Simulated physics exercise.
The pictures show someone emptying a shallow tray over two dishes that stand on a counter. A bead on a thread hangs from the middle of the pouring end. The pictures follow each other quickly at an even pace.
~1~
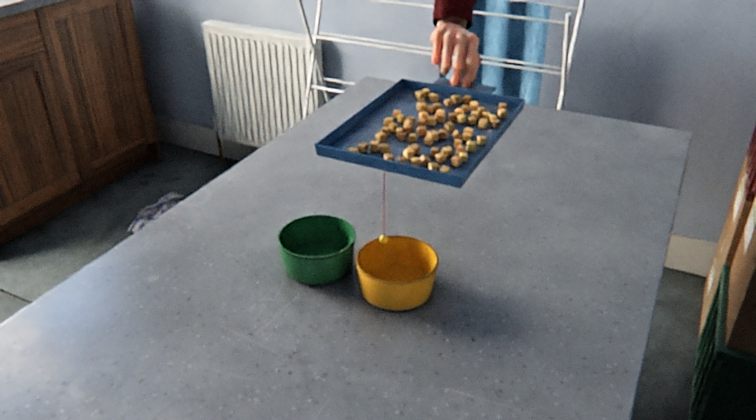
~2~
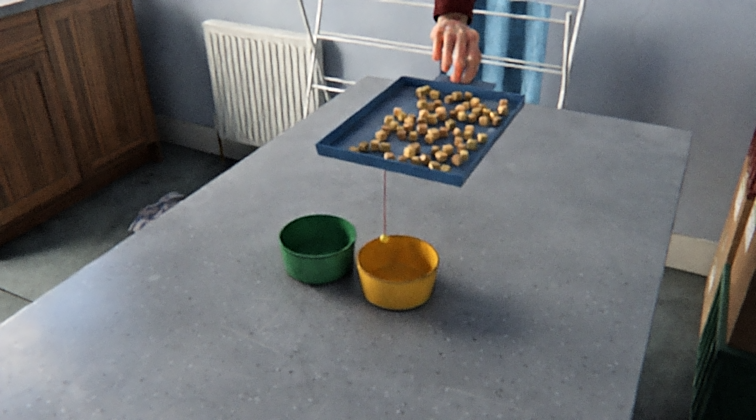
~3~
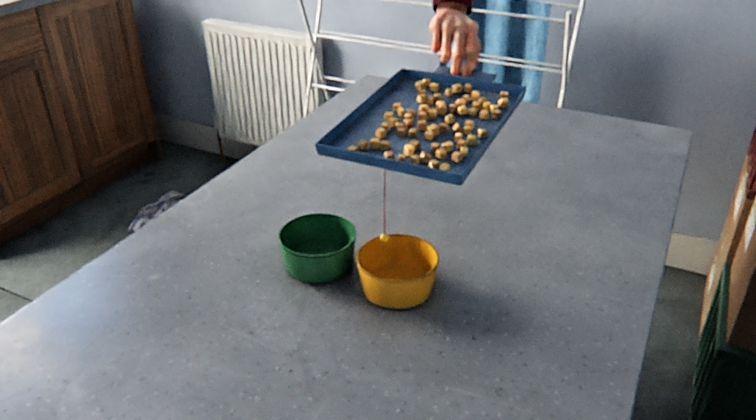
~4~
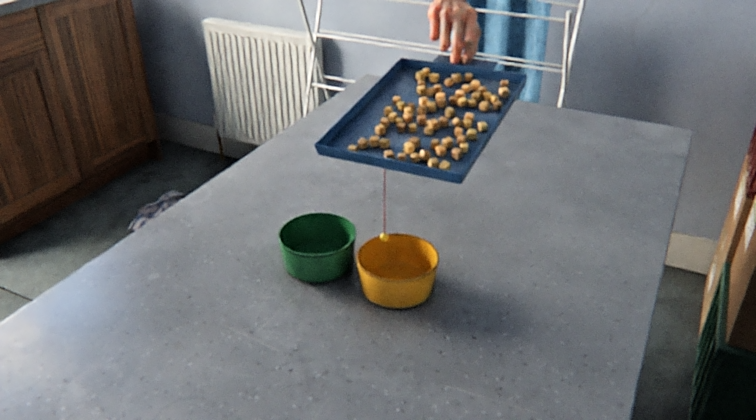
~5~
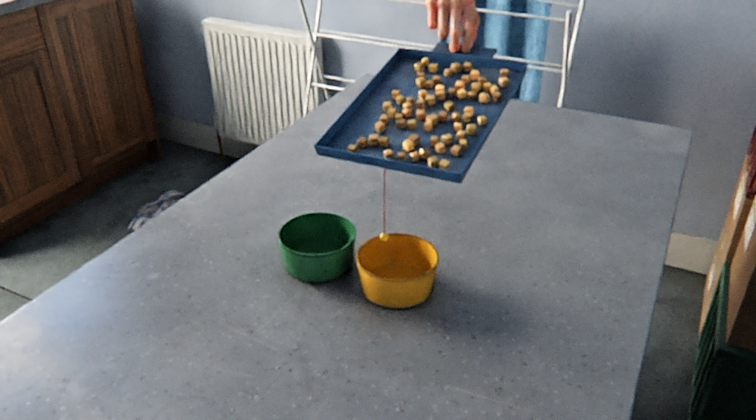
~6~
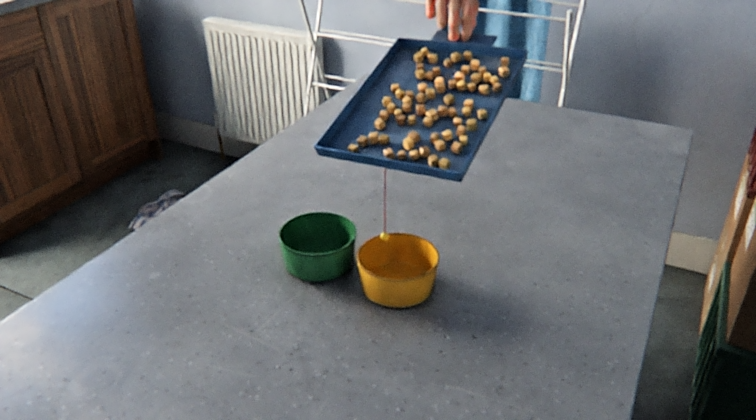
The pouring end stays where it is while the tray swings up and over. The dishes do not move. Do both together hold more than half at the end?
In the dishes lies less than half of it.
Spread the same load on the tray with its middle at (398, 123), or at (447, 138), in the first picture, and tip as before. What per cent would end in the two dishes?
The first gives 30 %, the second 30 %.
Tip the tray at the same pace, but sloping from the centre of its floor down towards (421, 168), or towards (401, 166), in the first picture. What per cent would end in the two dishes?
The first gives 20 %, the second 30 %.
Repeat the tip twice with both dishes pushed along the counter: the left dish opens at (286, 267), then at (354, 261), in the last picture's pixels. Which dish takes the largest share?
At the first place the dish on the right, at the second the left-hand dish.
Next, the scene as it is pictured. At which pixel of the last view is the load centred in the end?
Close to (320, 311).
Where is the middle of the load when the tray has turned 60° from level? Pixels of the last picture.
Close to (383, 142).
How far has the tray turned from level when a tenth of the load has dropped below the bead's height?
Near 115 degrees.
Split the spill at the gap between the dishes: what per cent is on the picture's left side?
Close to 80 per cent.
Soon after the last picture, tray tipped steeply; all on the tray.
A little later, tray tipped right over; nearly all on the tray; a stray few in the left dish; a small part outside both.
Later still, tray tipped past a quarter turn; a small part in the right dish; about a quarter in the left dish; about two thirds outside both.
At rest, tray tipped past a quarter turn; a small part in the right dish; about a quarter in the left dish; about two thirds outside both.
